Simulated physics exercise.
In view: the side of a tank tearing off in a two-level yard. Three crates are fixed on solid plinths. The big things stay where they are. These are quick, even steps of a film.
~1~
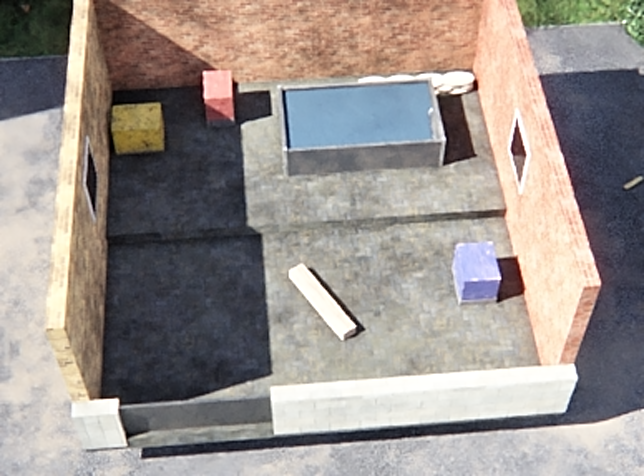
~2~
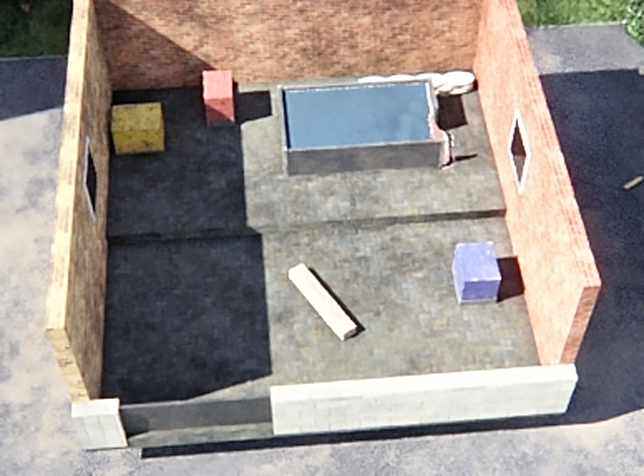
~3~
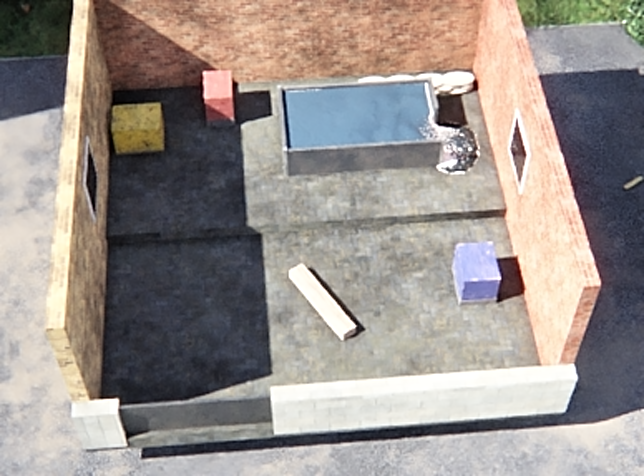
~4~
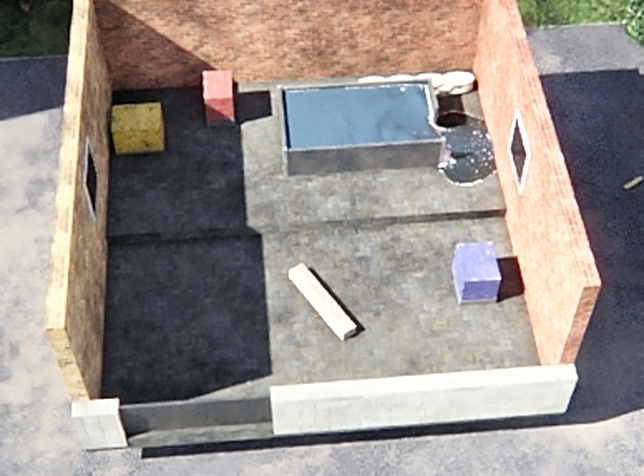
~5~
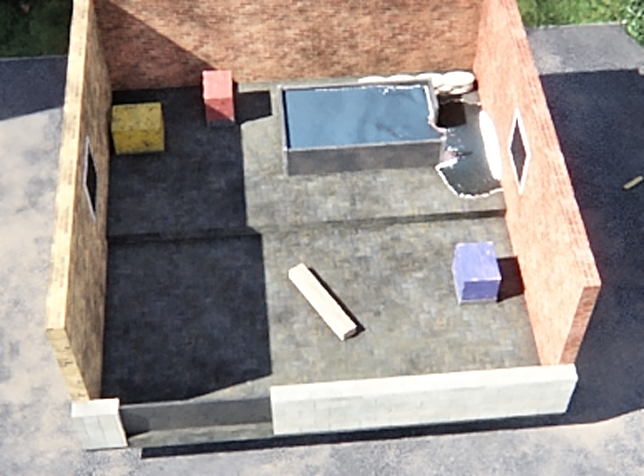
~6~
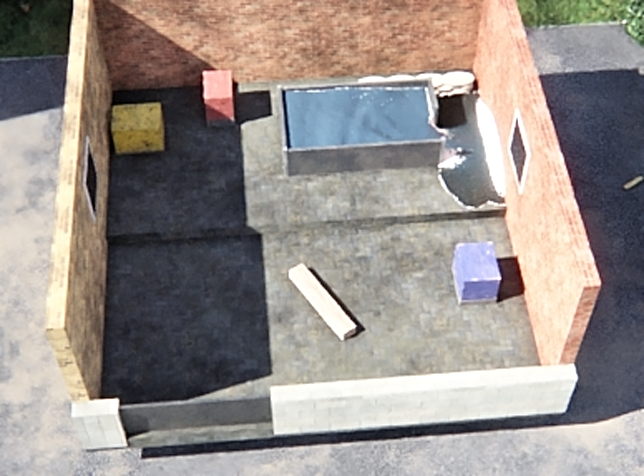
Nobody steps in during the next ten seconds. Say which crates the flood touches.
The red crate stays dry; the blue crate gets wet; the yellow crate gets wet.
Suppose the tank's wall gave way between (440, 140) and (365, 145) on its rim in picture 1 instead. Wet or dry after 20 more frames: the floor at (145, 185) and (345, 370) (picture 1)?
As listed: Clear, wet.
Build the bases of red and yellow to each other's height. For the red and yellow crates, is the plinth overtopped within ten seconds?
Then: Red ends up wet, yellow is safe.
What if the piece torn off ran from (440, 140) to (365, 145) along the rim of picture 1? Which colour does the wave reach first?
I say the blue-painted one.
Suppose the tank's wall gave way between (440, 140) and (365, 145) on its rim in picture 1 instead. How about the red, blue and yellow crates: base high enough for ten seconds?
Then: Red escapes it, blue is wetted, yellow escapes it.
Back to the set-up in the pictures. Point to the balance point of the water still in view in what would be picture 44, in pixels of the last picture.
Roughly at (369, 191).
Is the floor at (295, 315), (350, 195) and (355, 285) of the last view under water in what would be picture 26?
As listed: Not flooded, clear, awash.
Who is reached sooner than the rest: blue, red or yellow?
It is the crate marked blue.
A moment on, water covers 10 % of the floor; the red crate not reached, the blue crate water round its plinth, the yellow crate not reached.
Next, water covers 15 % of the floor; the red crate not reached, the blue crate water round its plinth, the yellow crate not reached.
Then, water covers 30 % of the floor; the red crate water round its plinth, the blue crate water round its plinth, the yellow crate not reached.
Later, water covers 60 % of the floor; the red crate water round its plinth, the blue crate water round its plinth, the yellow crate water round its plinth.
In the end, water covers 80 % of the floor; the red crate stayed above the water, the blue crate was topped, the yellow crate was topped.
